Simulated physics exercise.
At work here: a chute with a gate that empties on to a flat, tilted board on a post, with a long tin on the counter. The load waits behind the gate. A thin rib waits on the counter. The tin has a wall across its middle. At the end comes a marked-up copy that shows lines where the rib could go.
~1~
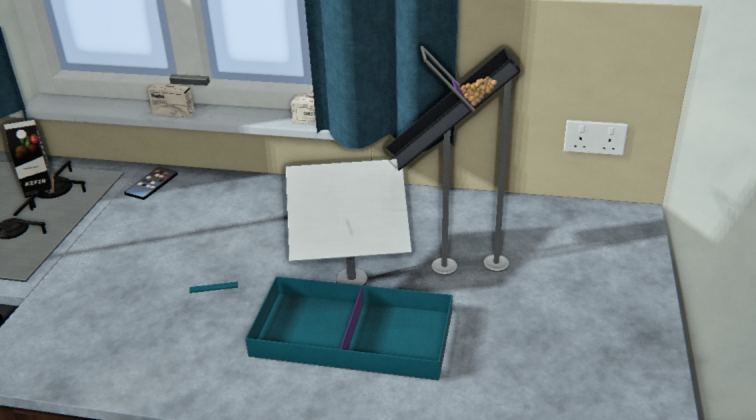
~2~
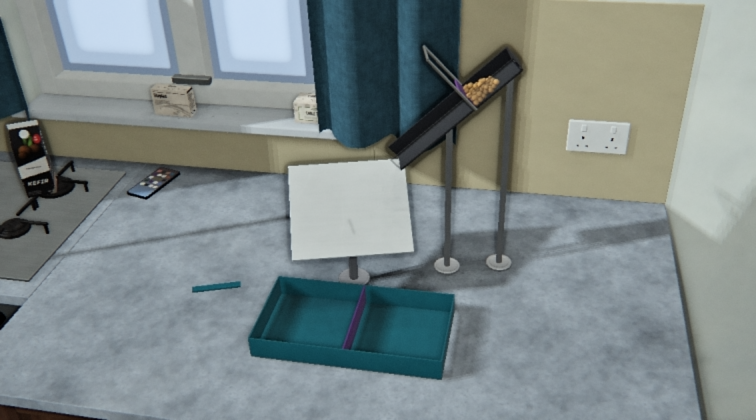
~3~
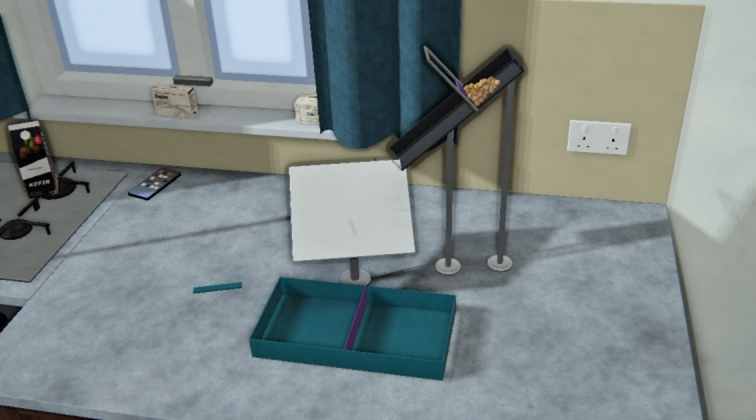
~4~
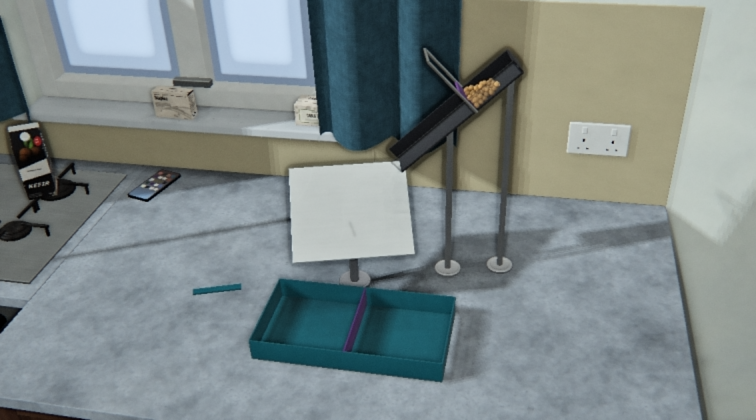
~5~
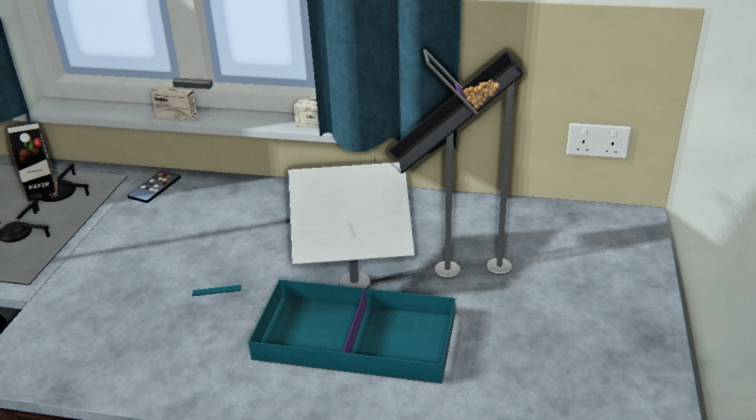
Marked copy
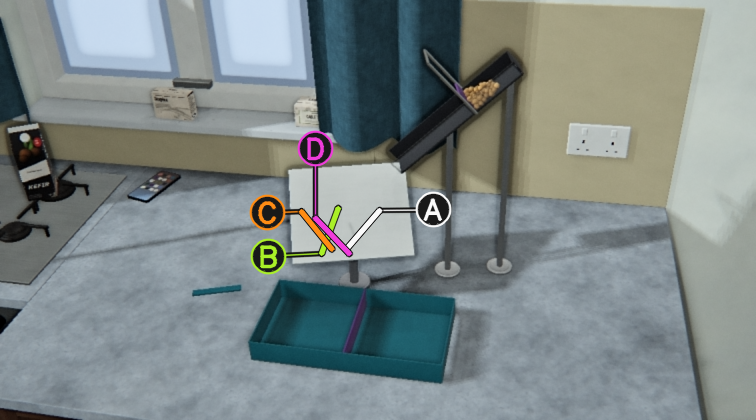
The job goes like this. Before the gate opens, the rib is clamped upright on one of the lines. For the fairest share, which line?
C.
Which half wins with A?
Left.
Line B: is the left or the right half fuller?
The left half.
On the marked copy, line A from (379, 210) to (347, 247); line B from (338, 208) to (321, 253); line C from (301, 211) to (331, 249); line D from (315, 218) to (349, 253).
If A is chosen, of what is caught, almost all in the left half, just a few in the right.
If B is chosen, of what is caught, almost all in the left half, about a tenth in the right.
If C is chosen, of what is caught, roughly two thirds in the left half, roughly a third in the right.
If D is chosen, of what is caught, about a tenth in the left half, almost all in the right.
